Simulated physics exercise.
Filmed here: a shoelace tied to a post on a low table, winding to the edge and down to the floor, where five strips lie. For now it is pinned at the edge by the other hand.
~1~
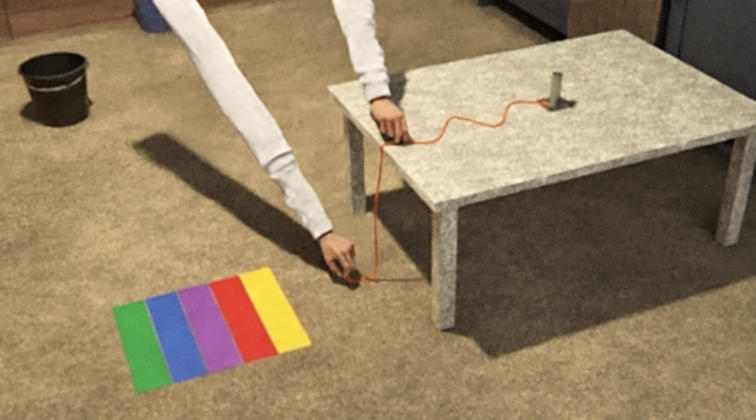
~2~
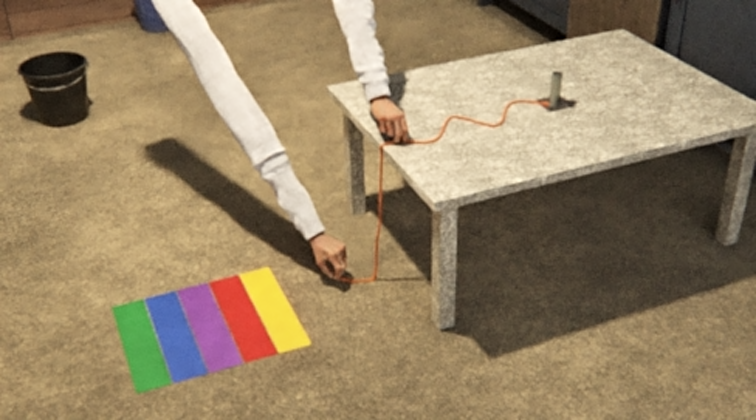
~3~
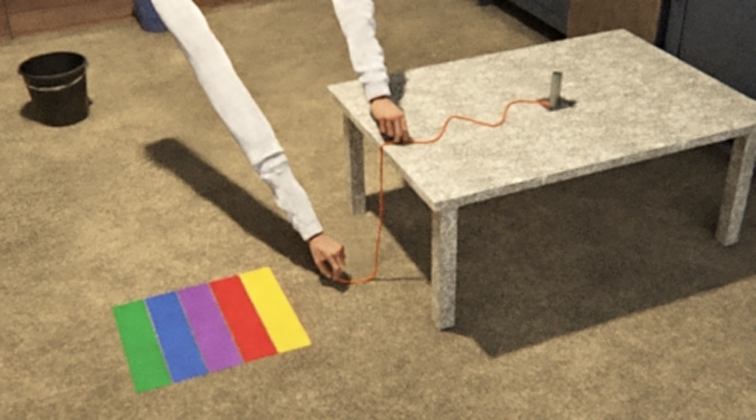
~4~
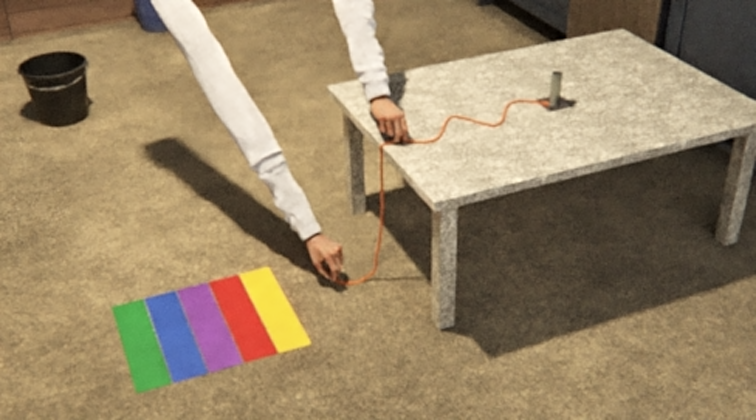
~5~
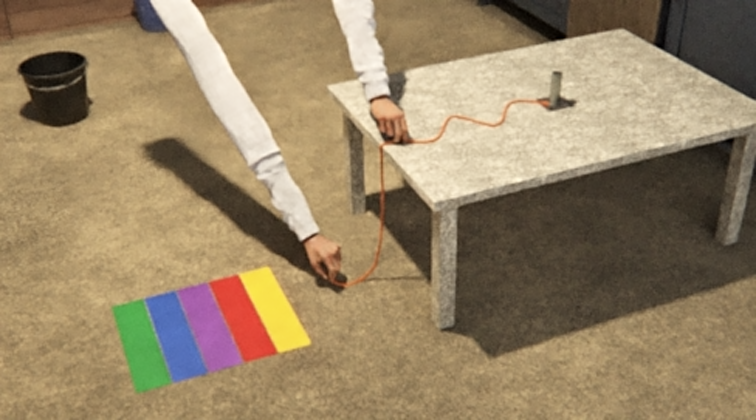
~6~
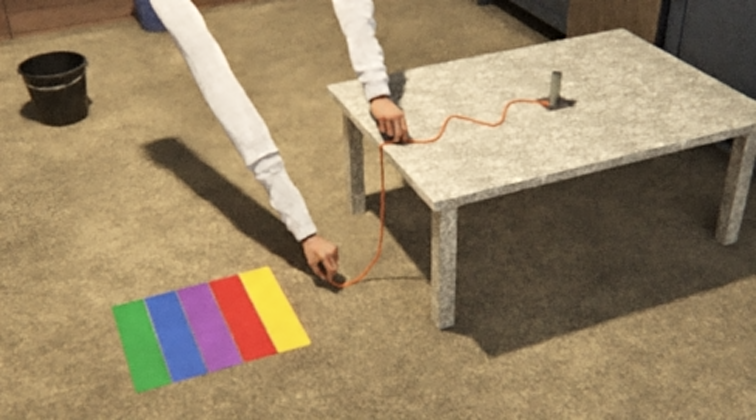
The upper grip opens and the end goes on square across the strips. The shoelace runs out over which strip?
The blue one.
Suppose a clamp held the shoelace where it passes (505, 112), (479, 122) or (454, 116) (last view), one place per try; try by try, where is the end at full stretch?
About (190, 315), (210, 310) and (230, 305).
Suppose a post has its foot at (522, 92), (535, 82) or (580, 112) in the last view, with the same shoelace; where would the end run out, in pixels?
Places per try: (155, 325); (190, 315); (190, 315).
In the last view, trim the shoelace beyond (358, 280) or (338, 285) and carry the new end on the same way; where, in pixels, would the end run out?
Respectively (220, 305) and (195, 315).
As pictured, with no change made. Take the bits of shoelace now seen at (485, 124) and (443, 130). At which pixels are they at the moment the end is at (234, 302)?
Point one: (457, 125); point two: (394, 140).
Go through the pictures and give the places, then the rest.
In the first frame, end (343, 275); yellow (287, 334); red (254, 343); purple (220, 353); blue (185, 362); green (149, 372).
In the second frame, end (335, 276); shoelace through (516, 102) (490, 126) (444, 130) (390, 143) (380, 202) (376, 264).
In the third frame, end (333, 277).
In the fourth frame, end (331, 277); shoelace through (516, 102) (489, 125) (444, 130) (390, 143) (382, 201) (376, 263).
In the fifth frame, end (329, 278).
In the sixth frame, end (327, 278); shoelace through (516, 101) (489, 125) (443, 130) (390, 143) (382, 201) (374, 262).
Early on, end near (234, 302); over red.
Midway, end near (195, 313); over purple.
At the end of the slack, end near (173, 318); over blue. It gets as far as the blue strip.
